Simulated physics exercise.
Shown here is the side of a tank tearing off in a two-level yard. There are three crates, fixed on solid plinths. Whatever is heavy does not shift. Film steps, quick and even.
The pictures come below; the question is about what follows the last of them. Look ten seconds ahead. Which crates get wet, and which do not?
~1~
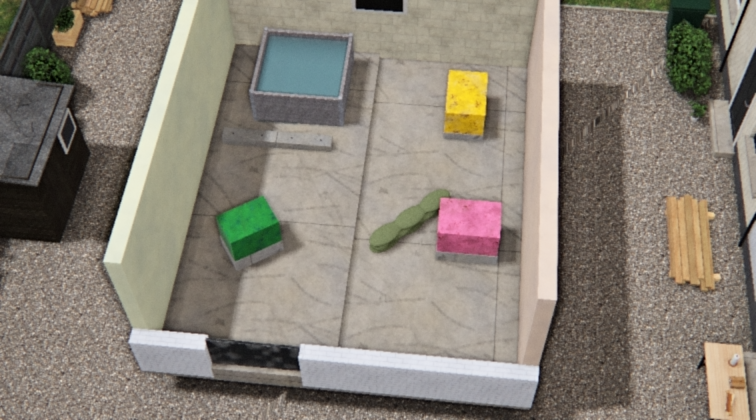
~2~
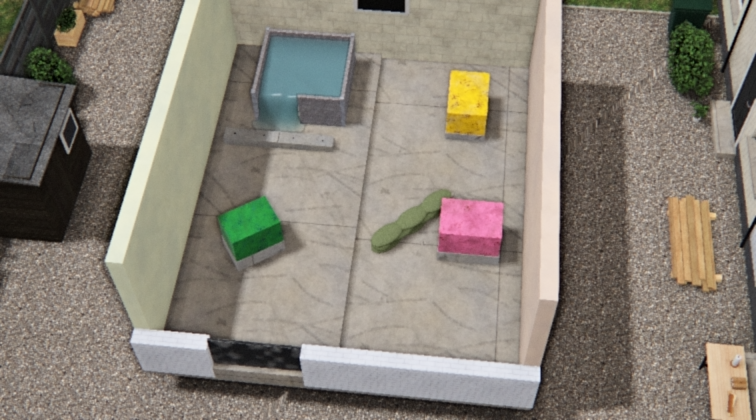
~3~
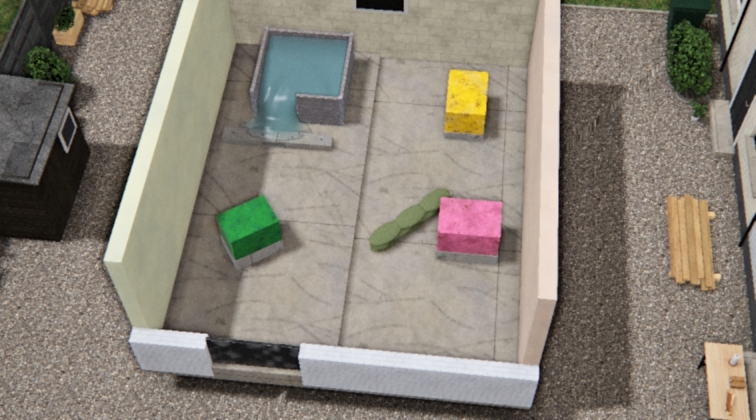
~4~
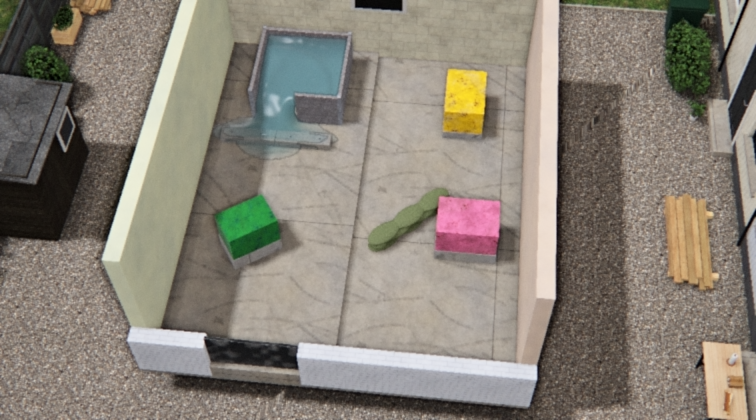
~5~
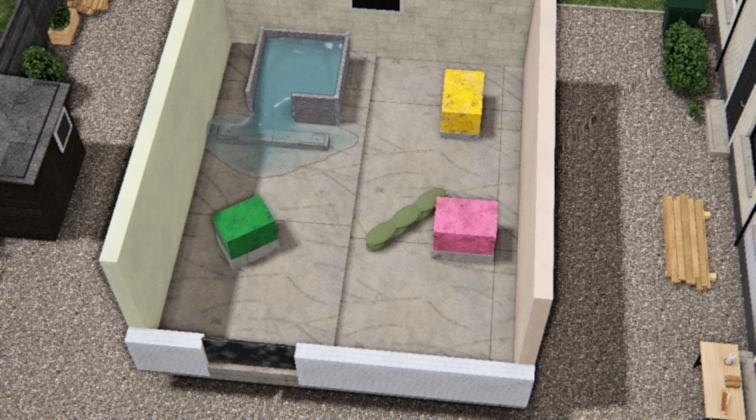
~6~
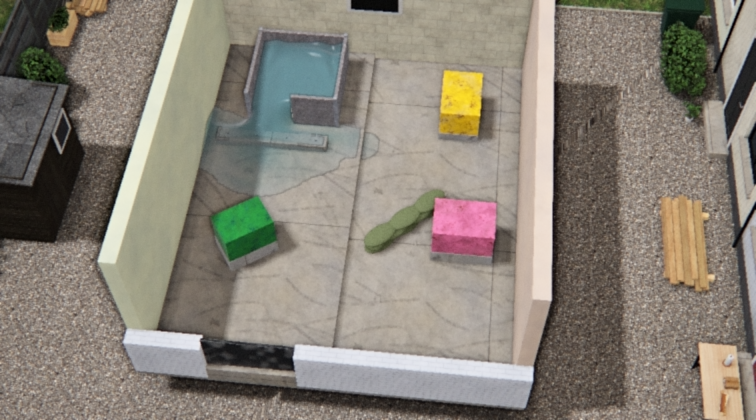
Crate by crate: The green crate does not, the yellow crate does not, the pink crate does not.
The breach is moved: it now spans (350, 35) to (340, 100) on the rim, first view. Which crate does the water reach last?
It's the green-painted one.
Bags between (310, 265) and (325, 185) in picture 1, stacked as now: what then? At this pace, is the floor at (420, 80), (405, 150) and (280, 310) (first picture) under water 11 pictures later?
Order kept: Flood-free - flood-hit - flood-hit.
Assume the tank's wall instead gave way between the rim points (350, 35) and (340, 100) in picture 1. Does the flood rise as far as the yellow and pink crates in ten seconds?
The yellow one is reached; the pink one is reached.
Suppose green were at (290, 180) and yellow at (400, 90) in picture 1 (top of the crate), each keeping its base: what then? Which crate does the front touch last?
Going by the pictures, it's the pink one.
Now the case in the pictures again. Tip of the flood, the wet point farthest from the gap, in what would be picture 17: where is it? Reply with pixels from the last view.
I'd say at around (153, 349).
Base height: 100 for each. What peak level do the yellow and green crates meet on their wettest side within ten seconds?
I'd say 40 per cent for the first one and 60 per cent for the second.
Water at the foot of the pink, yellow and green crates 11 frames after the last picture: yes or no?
At pink, unflooded; at yellow, flooded; at green, flooded.
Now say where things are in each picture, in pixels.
The first picture shows the water tank at (303, 66) is whole and still.
In the second picture, water pours out at (279, 112) and has run to (300, 130).
In the third picture, the front is at (310, 138), out from the gap at (278, 112).
In the fourth picture, the front is at (332, 139), out from the gap at (276, 111).
In the fifth picture, the front is at (350, 144), out from the gap at (274, 111).
In the sixth picture, water pours out at (272, 112) and has run to (373, 140).
A moment on, water covers 30 % of the floor; the green crate water round its plinth, the yellow crate water round its plinth, the pink crate not reached.
Next, water covers 45 % of the floor; the green crate water round its plinth, the yellow crate water round its plinth, the pink crate not reached.
Then, water covers 60 % of the floor; the green crate water round its plinth, the yellow crate water round its plinth, the pink crate not reached.
Later, water covers 90 % of the floor; the green crate water round its plinth, the yellow crate water round its plinth, the pink crate water round its plinth.
In the end, water covers 95 % of the floor; the green crate stayed above the water, the yellow crate stayed above the water, the pink crate stayed above the water.
